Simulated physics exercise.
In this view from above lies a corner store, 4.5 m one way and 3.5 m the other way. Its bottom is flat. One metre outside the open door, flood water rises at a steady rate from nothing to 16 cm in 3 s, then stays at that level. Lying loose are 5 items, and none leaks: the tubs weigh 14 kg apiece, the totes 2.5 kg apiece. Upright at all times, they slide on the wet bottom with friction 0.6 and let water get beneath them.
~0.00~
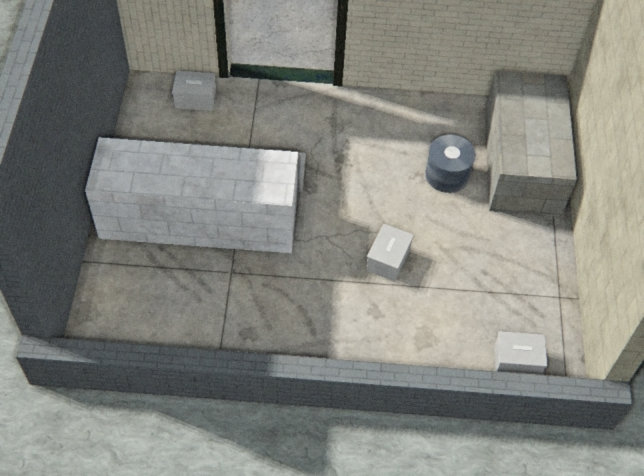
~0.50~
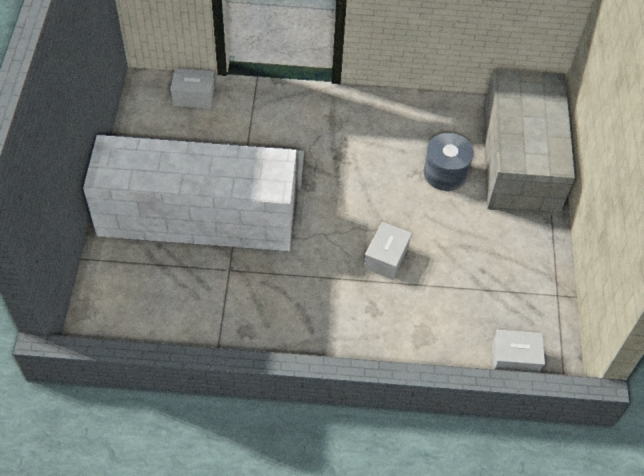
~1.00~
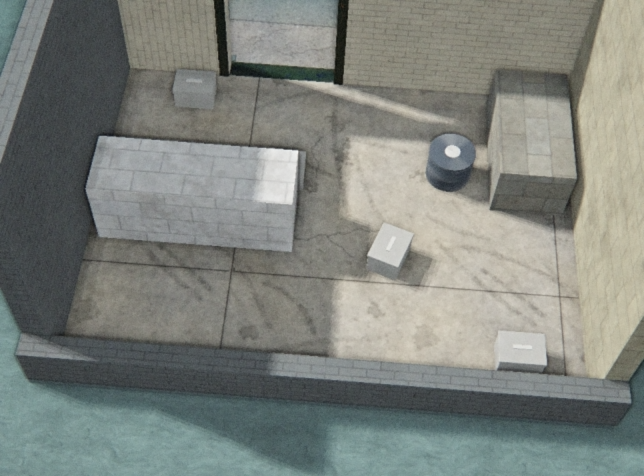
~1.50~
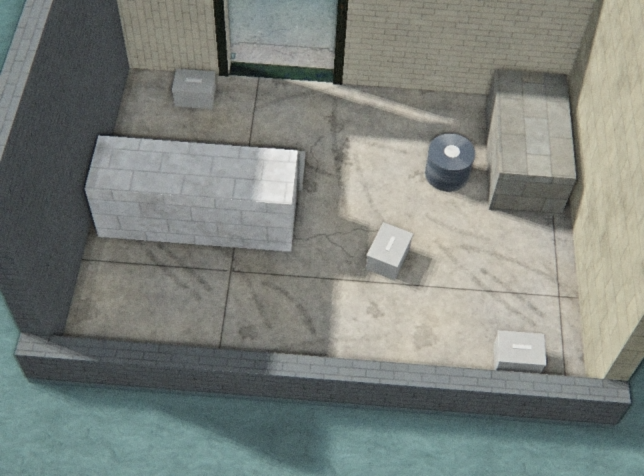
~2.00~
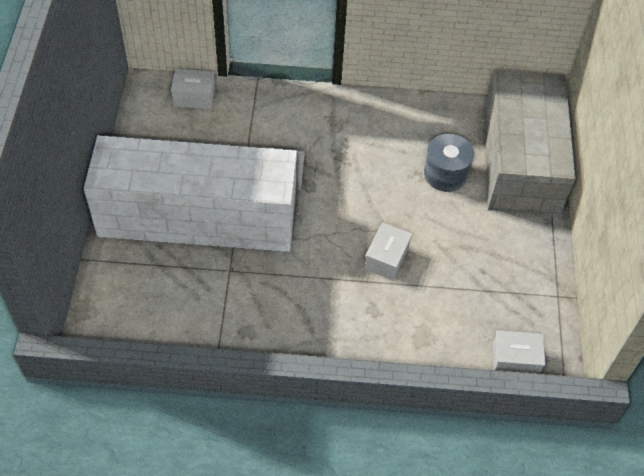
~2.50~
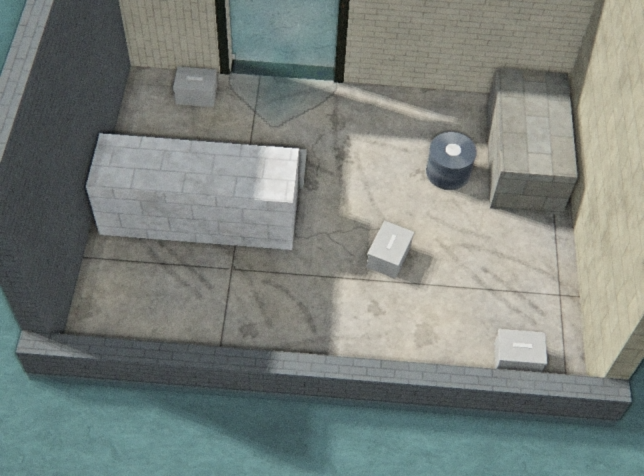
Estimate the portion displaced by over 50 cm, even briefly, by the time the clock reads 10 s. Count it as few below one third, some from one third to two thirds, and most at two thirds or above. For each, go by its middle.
Some.
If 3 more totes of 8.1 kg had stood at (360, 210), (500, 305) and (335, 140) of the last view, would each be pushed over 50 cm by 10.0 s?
In order: Farther; not as far; farther.
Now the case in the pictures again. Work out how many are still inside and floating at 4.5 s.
At that point I count 1.
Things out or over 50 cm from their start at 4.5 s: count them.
At that moment it comes to 0.
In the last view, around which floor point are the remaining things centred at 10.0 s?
I'd say about (425, 264) in the last view.
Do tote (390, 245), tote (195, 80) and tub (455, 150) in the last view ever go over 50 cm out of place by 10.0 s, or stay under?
Order as asked - a bigger shift, a bigger shift, a smaller shift.
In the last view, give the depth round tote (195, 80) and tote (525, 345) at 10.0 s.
Around 8 cm and 9 cm.
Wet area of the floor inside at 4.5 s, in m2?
Wet area: Approx. 5.0 m2.
After 3.5 s 0 of 5 are over 50 cm from their spots; 0 afloat.
After 4.5 s 0 of 5 are over 50 cm from their spots; 1 afloat.
After 7.0 s 2 of 5 are over 50 cm from their spots; 4 afloat.
After 10.0 s 3 of 5 are over 50 cm from their spots, and 3 have been at some point; 4 afloat.
